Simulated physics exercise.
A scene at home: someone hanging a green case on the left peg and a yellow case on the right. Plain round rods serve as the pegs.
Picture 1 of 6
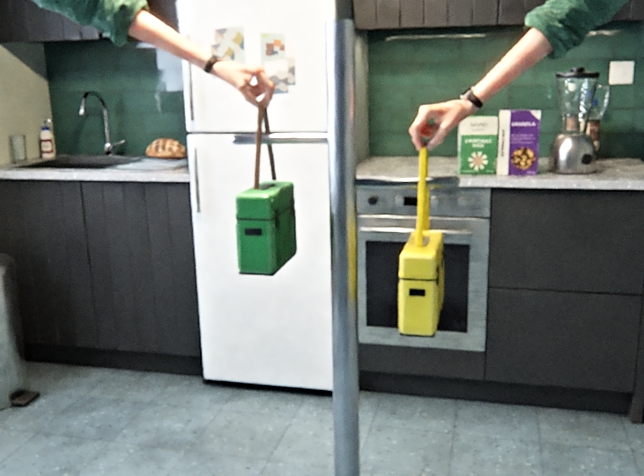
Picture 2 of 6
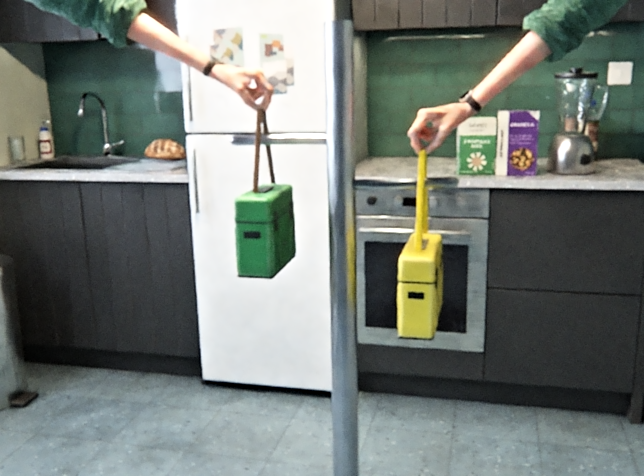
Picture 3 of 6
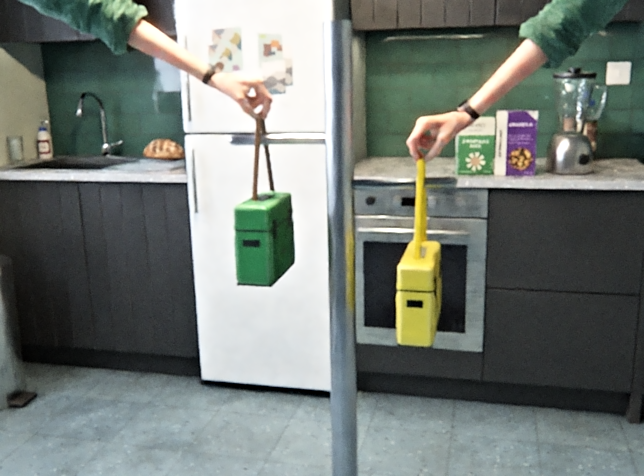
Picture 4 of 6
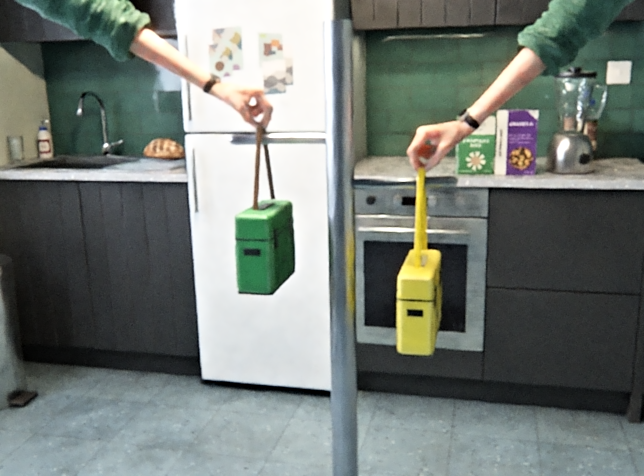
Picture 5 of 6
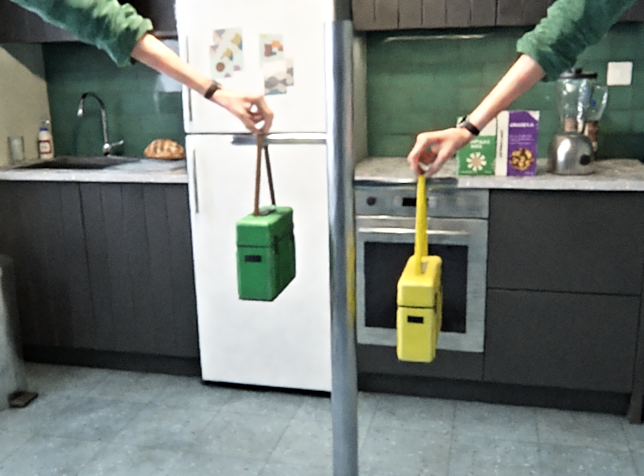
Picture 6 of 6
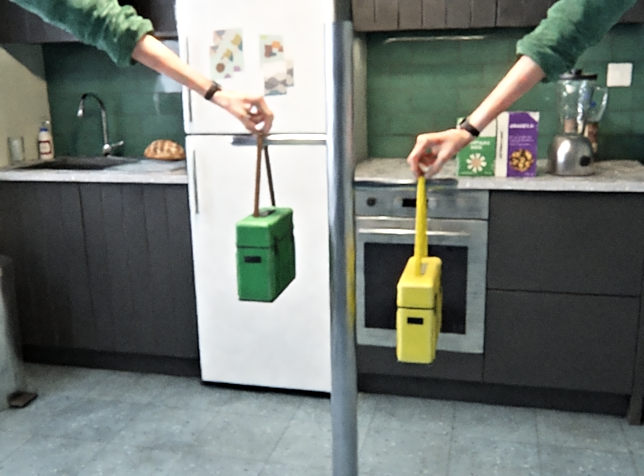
Two hands holding a green case on the left and a yellow case on the right by their straps, lowering both slightly in a kitchen.
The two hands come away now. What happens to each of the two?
As I see it, the green case stays on the peg; the yellow case stays on the peg.
Then, 0.24 s after the last picture, green case hanging near (267, 253); yellow case hanging near (421, 308).
Then, 0.80 s after the last picture, green case hanging near (265, 254); yellow case hanging near (417, 310).
At rest, green case hanging near (265, 254); yellow case hanging near (419, 309). The green case stays hanging and the yellow case holds on.
